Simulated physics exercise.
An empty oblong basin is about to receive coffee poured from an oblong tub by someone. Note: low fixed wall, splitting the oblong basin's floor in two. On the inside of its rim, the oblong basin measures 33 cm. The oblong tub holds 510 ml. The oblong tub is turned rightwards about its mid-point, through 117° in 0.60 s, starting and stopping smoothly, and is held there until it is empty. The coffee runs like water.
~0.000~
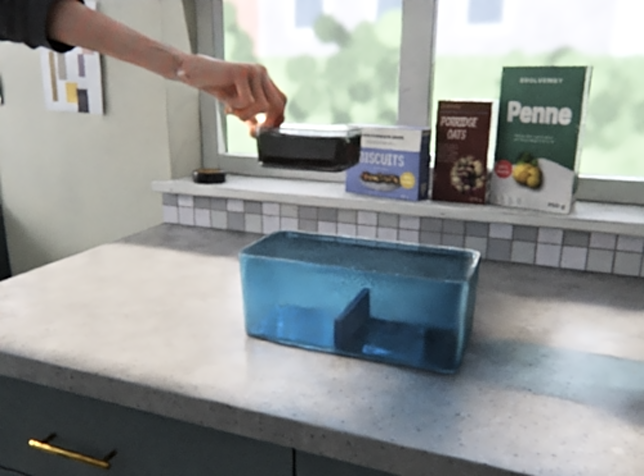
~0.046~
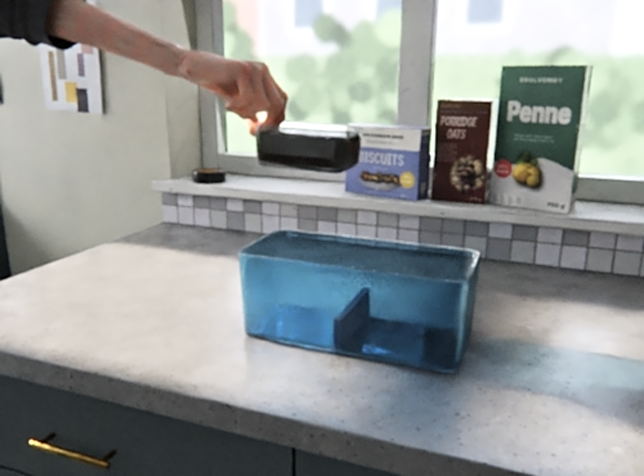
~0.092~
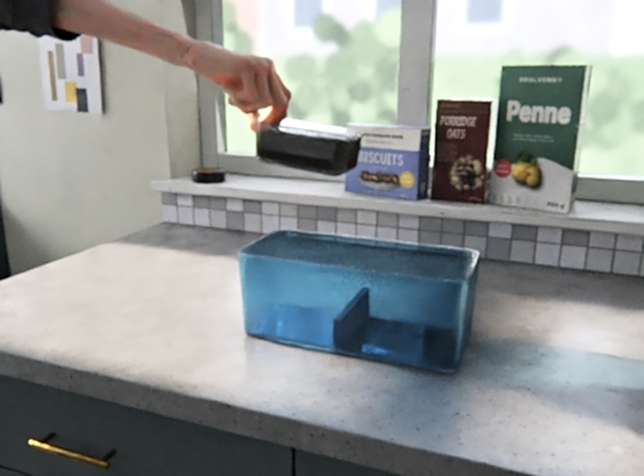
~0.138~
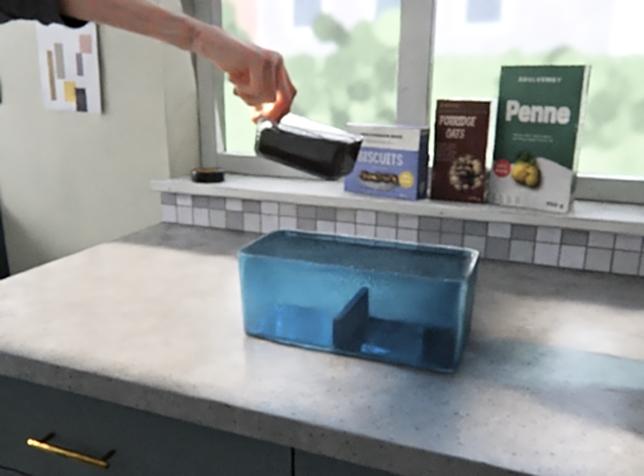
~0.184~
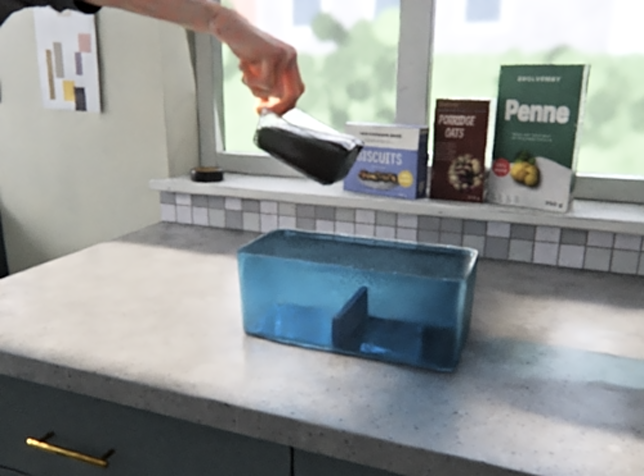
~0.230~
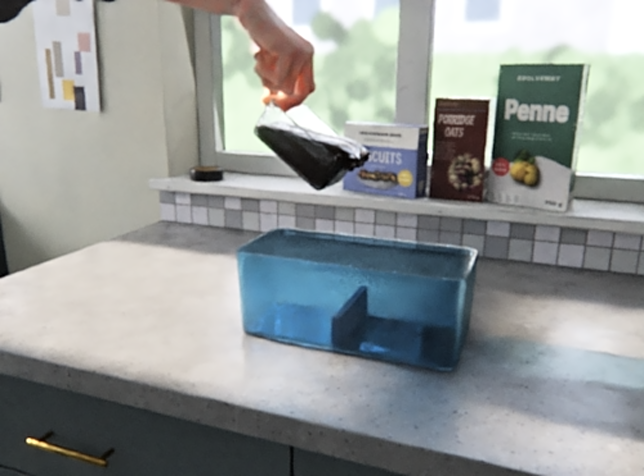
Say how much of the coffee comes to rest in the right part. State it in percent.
About 83 per cent comes to rest there.
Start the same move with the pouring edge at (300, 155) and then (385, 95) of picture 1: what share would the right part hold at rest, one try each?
Try 1: Approx. 5 %; try 2: Approx. 80 %.
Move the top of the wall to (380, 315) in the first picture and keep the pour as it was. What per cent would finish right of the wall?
In that case, some 55 percent.
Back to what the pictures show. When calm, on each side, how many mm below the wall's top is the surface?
Left: Roughly 44 mm; right: Roughly 28 mm.
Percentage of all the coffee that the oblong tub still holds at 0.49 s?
I reckon about 5 in a hundred is still held.
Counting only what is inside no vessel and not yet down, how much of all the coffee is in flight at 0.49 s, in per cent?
I'd put it at about 34 percent.
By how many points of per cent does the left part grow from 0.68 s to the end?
Change: Approx. 3 %.
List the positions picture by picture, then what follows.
It leans 0°; its right rim is at (354, 130); the coffee meets the walls at (270, 131) and (354, 135); the oblong basin's rim runs from (259, 242) to (475, 268); the wall's top is at (354, 304), in the first picture.
It leans 2°; its right rim is at (355, 131); the coffee meets the walls at (269, 130) and (354, 135), in the second picture.
It leans 7°; its right rim is at (355, 135); the coffee meets the walls at (270, 128) and (355, 137), in the third picture.
It leans 15°; its right rim is at (355, 142); the coffee meets the walls at (270, 127) and (355, 139), in the fourth picture.
It leans 25°; its right rim is at (355, 151); the coffee meets the walls at (270, 125) and (355, 146); 4 per cent is over the edge, in the fifth picture.
It leans 38°; its right rim is at (352, 161); the coffee meets the walls at (269, 123) and (343, 144); 12 per cent is over the edge, in the sixth picture.
After 0.49 s the tilt is 108° and 5 per cent is still to pour, 0 is left of the wall and 60 right of it.
After 0.68 s the tilt is 117° and 0 per cent is still to pour, 13 is left of the wall and 83 right of it.
After 0.88 s the tilt is 117° and 0 per cent is still to pour, 16 is left of the wall and 83 right of it.
After 1.10 s the tilt is 117° and 0 per cent is still to pour, 16 is left of the wall and 83 right of it.
In the end 16 per cent lies left of the wall, 83 right of it and 1 outside.
